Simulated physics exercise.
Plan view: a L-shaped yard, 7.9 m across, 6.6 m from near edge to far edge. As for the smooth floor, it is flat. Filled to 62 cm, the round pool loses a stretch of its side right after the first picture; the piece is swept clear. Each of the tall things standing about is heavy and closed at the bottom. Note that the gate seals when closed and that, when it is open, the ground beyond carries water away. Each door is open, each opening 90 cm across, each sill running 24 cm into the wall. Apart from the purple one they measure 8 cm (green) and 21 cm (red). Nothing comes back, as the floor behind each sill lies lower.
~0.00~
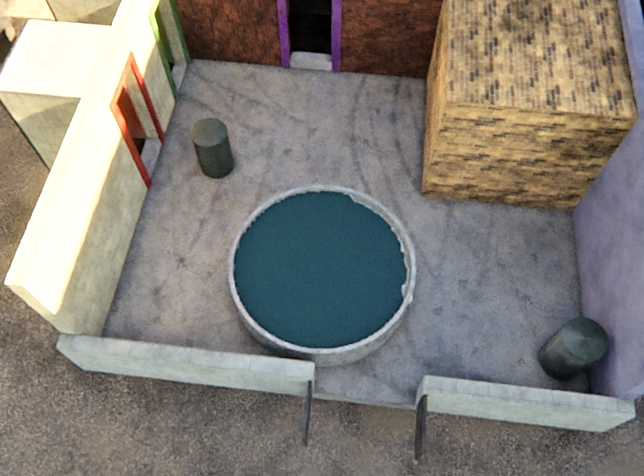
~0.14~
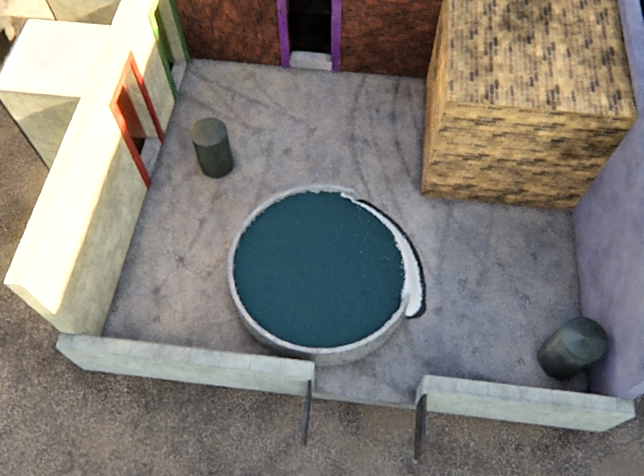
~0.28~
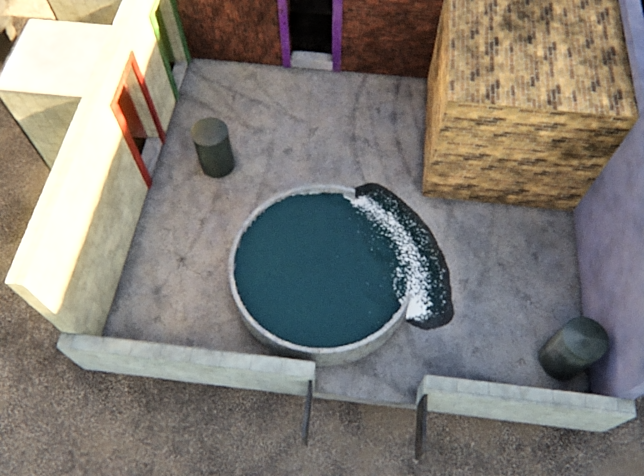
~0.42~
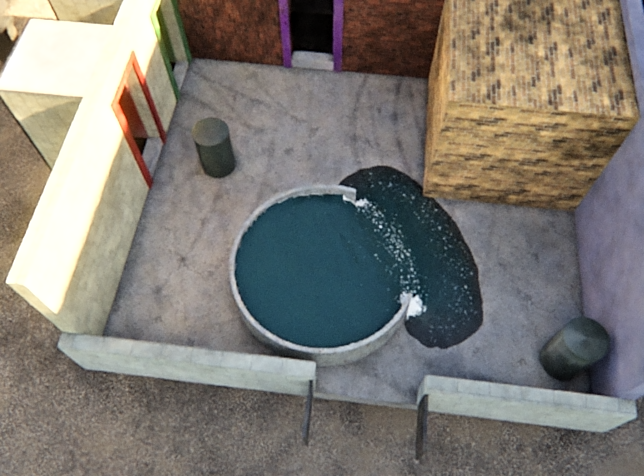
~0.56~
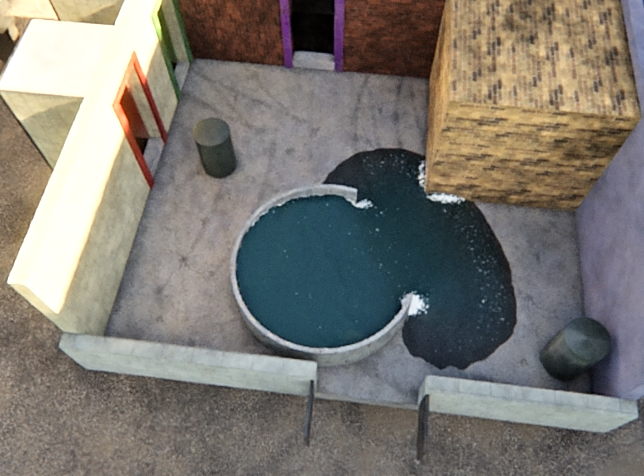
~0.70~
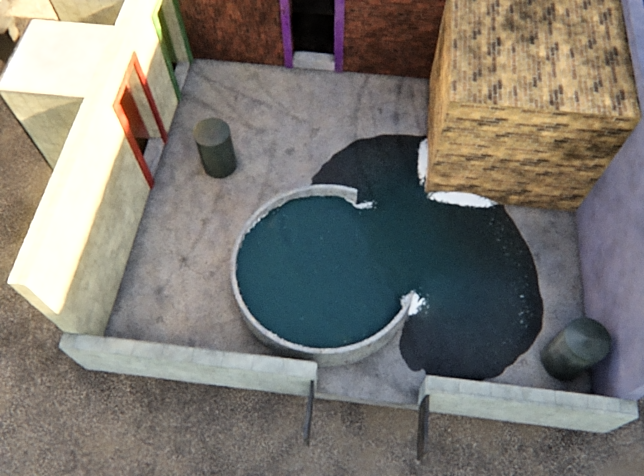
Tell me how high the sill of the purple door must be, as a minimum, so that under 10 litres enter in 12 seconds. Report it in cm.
It would need to be about 6 cm high.
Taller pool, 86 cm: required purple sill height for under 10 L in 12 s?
You'd need a step of close to 9.0 cm.
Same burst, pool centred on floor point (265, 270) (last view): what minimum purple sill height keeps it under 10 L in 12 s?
It must be around 8.0 cm tall.
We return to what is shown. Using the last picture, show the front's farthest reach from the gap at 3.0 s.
The farthest wet point sits near (232, 65) in the last view.
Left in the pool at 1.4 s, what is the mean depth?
About 41 centimetres on average.
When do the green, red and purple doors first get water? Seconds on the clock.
Front times - green: 3.6 s, red: 5.0 s, purple: 2.2 s.
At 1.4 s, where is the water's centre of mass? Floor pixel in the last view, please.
Look at about (370, 263) in the last view.
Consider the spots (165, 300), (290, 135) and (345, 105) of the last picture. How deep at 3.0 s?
In order: Around 0, 0 and 2 cm.
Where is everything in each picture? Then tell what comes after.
The first picture shows the round pool at (322, 265) is whole and still, 62 cm deep; the purple door at (310, 32) is dry.
In the second picture, water pours out at (398, 245) and has run 0.3 m, to a hidden place; about 8 cm deep outside, 62 cm at the back.
In the third picture, water pours out at (399, 246) and has run 0.7 m, to (448, 314); about 10 cm deep outside, 62 cm at the back.
In the fourth picture, the front is at (478, 314), 1.2 m from the gap at (400, 247); 3.9 m2 of floor is wet, 62 cm left at the back.
In the fifth picture, the gap is at (401, 248), the front 1.7 m out at (425, 161); the back of the round pool holds 62 cm.
In the sixth picture, the front is at (426, 139), 2.2 m from the gap at (401, 248); 8.6 m2 of floor is wet, 62 cm left at the back; 2.2 m in a straight line remain to the purple door at (313, 32).
After 1.4 s water covers 35 % of the floor, deepest (44 cm) near (567, 212); it has not reached the purple door.
After 3.0 s water covers 45 % of the floor, deepest (48 cm) near (579, 343); 7 cm at the purple door, 0 litres in over its 23 cm sill.
After 12.0 s water covers 100 % of the floor, deepest (12 cm) near (415, 294); 7 cm at the purple door, 0 litres in over its 23 cm sill.
At the purple door as built, the water arrived by 2.2 s and peaked near 9 cm at 8.6 s.
With a sill of 5.5 cm, 14 litres would have come in within the 12 s; with 7 cm, 4 litres. So under 10 litres takes about 6 cm.
